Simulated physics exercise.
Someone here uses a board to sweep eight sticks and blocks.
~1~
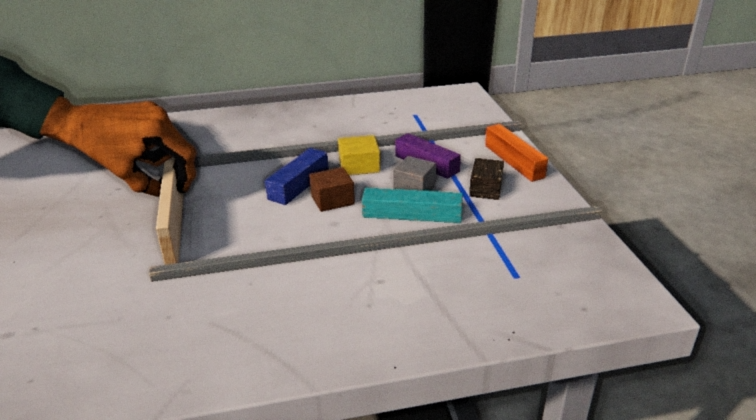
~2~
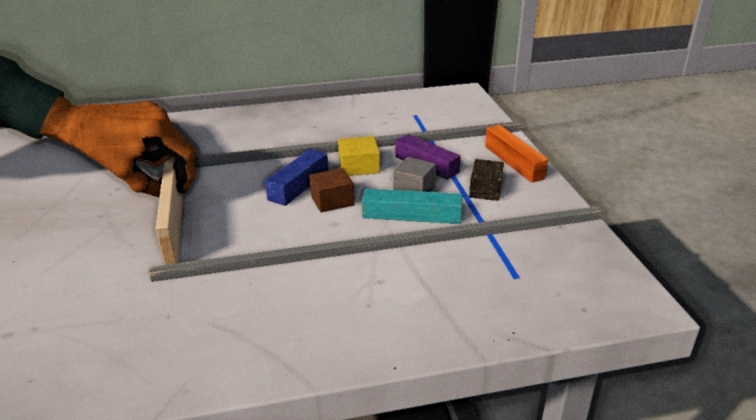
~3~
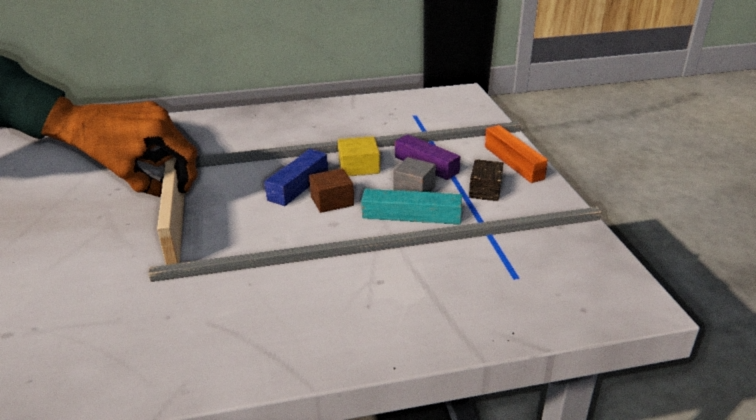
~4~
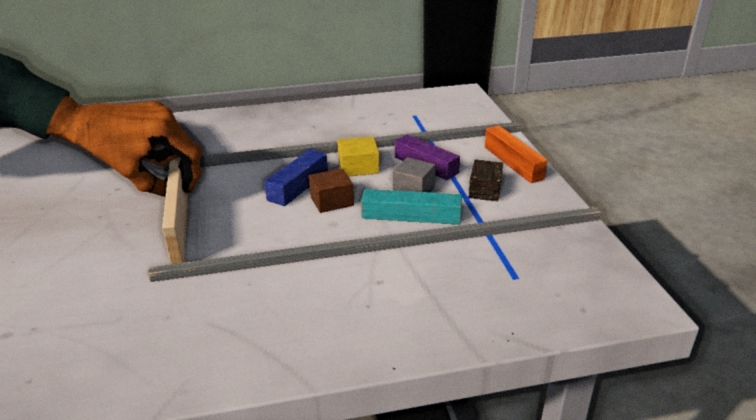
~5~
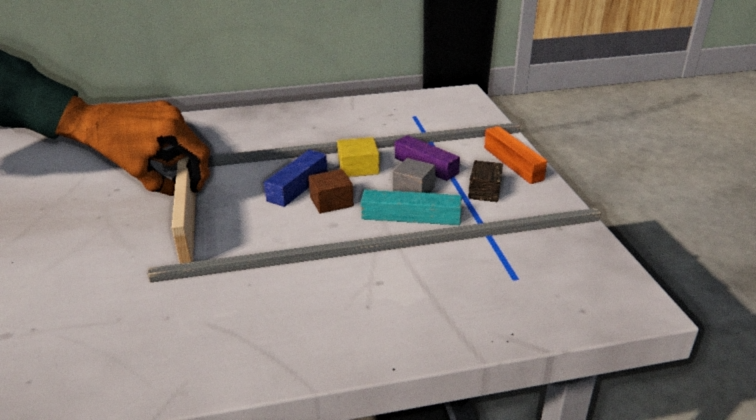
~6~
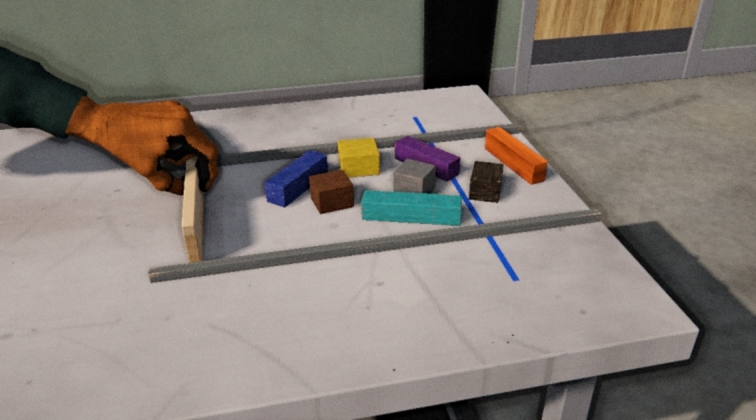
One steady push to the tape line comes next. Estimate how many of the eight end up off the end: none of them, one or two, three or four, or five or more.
None of them.
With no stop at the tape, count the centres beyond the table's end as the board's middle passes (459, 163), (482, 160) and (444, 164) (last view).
Counts per position: 0 / 1 / 0.
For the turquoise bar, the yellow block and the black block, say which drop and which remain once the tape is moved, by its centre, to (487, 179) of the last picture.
OK, so the turquoise bar stays where it is, the yellow block stays where it is, and the black block? It stays where it is.
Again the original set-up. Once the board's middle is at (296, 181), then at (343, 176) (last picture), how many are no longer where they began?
At first I count 2, and then 4.
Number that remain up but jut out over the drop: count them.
Looks like 0 of them.
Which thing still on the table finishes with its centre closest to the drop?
It's the orange stick that is foremost.
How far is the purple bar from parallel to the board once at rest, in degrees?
About 0°.
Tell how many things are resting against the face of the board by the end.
3.
Soon after, none off yet; orange stick at rest near (515, 155); black block at rest near (486, 181); purple bar at rest near (427, 158).
Then, none off yet; orange stick at rest near (515, 155); black block at rest near (486, 181); purple bar moved a little near (445, 157).
At rest, the number that fall off is zero.
